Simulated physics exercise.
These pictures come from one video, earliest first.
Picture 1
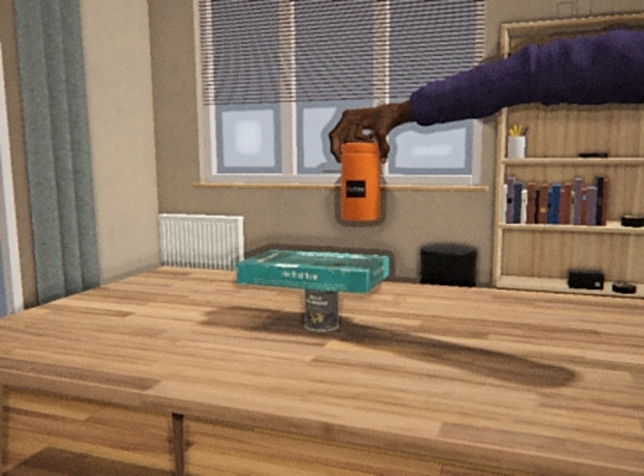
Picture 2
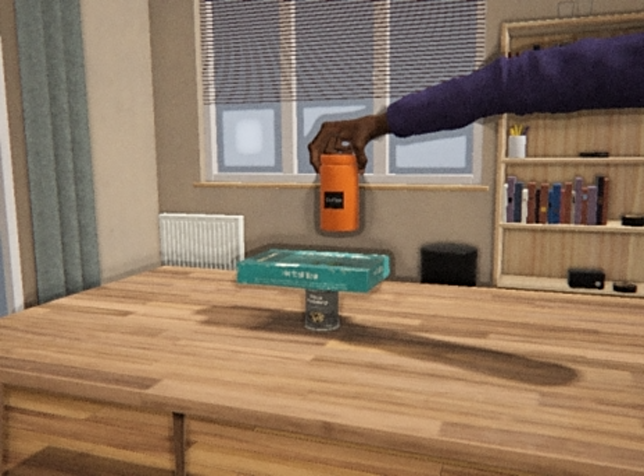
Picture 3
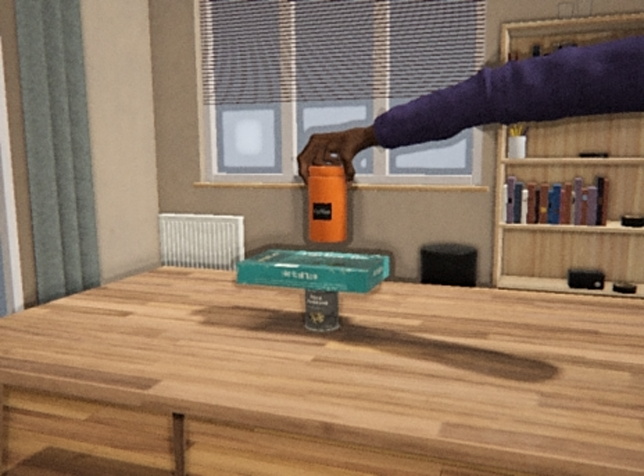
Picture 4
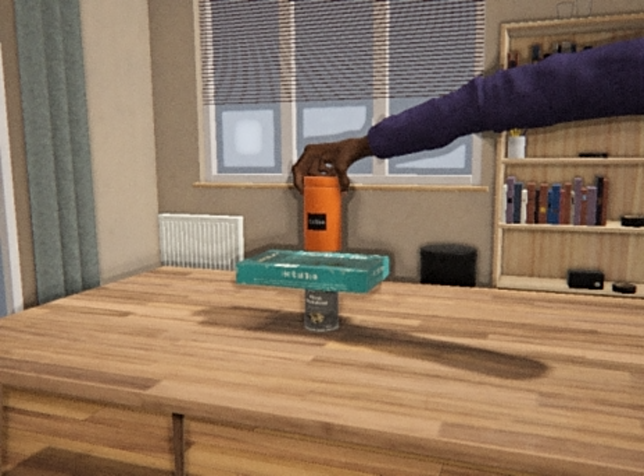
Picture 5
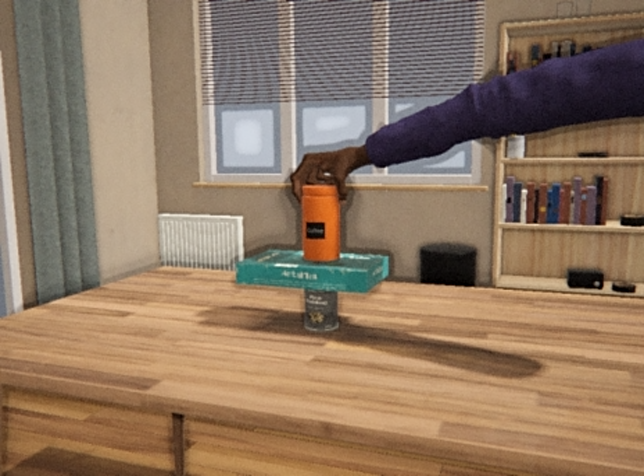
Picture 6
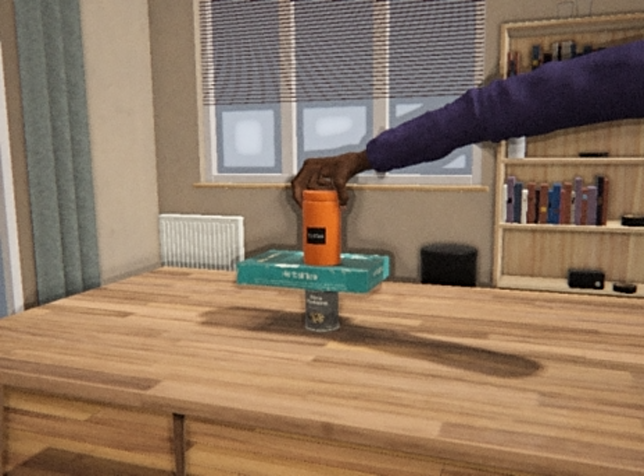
An orange jar, held from above by a hand in a purple sleeve, moved left and down until it was upright on a turquoise packet resting across a small can on the wooden table.
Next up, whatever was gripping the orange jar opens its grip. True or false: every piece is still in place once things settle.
True.
Then, 0.20 s past the last view, nothing moves.
Then, 0.40 s past the last view, orange jar resting near (322, 228).
Finally, all 3 still in place. Final places as the last picture's camera would see them, orange jar near (322, 228). The stack keeps its balance.
